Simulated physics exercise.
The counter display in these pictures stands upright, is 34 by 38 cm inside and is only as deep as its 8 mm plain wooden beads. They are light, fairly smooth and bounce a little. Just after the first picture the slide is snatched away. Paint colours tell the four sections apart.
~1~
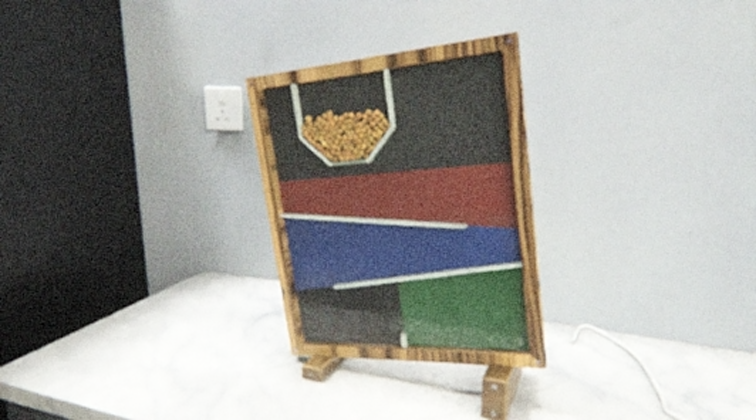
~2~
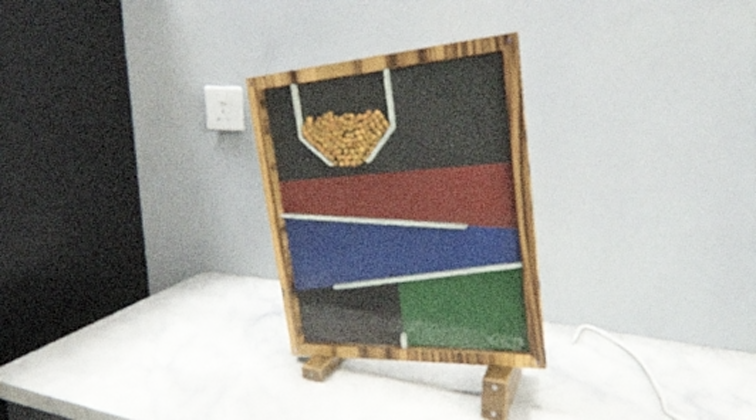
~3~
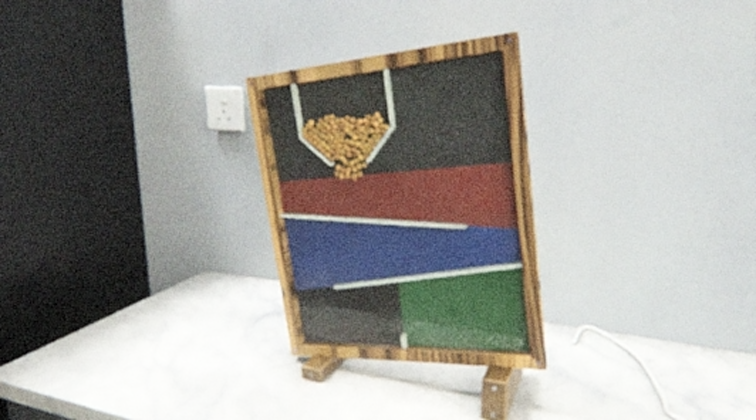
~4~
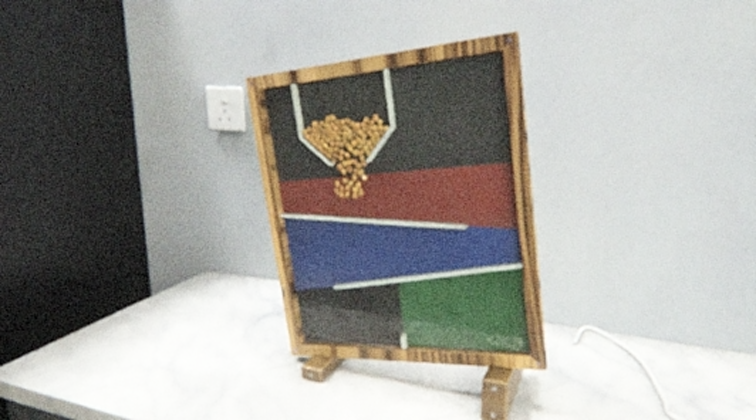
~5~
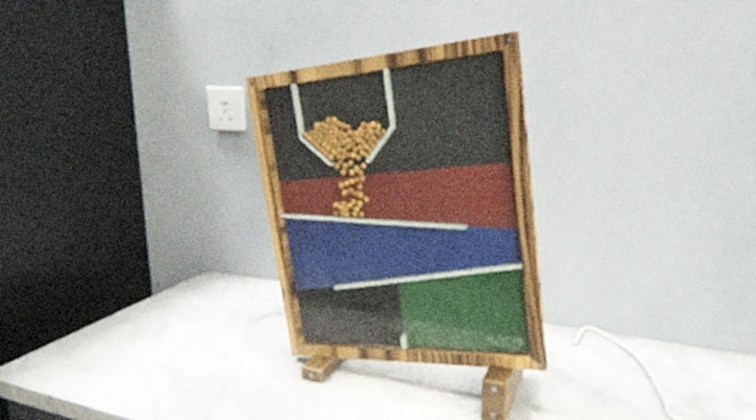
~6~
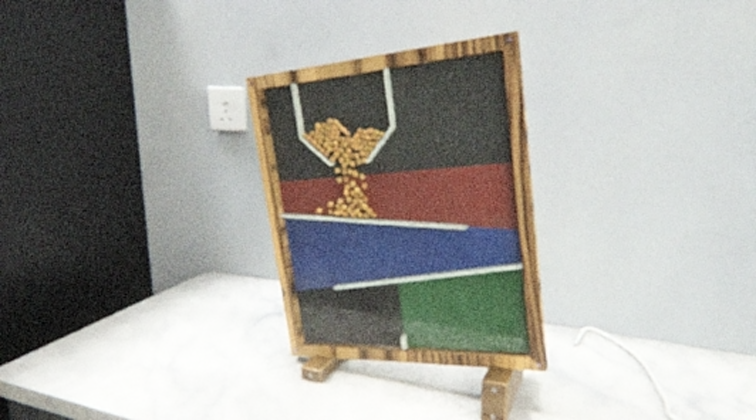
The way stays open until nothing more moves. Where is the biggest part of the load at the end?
It is red.
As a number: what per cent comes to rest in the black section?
Roughly 0 per cent.
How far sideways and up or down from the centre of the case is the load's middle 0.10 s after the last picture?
About 6 cm left and 4 cm above.
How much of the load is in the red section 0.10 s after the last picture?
Some 60 per cent.
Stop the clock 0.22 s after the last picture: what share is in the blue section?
Some 0 per cent.
Then, 0.10 s after the last picture, the beads' middle is 6 cm left of and 4 cm above the centre; red 60 %.
Then, 0.22 s after the last picture, the beads' middle is 6 cm left of and 2 cm above the centre; red 90 %.
Then, 0.45 s after the last picture, the beads' middle is 5 cm left of and 1 cm above the centre; red 100 %.
At rest 2.4 s after the last picture, red 100 %, blue 0 %, green 0 %, black 0 %.
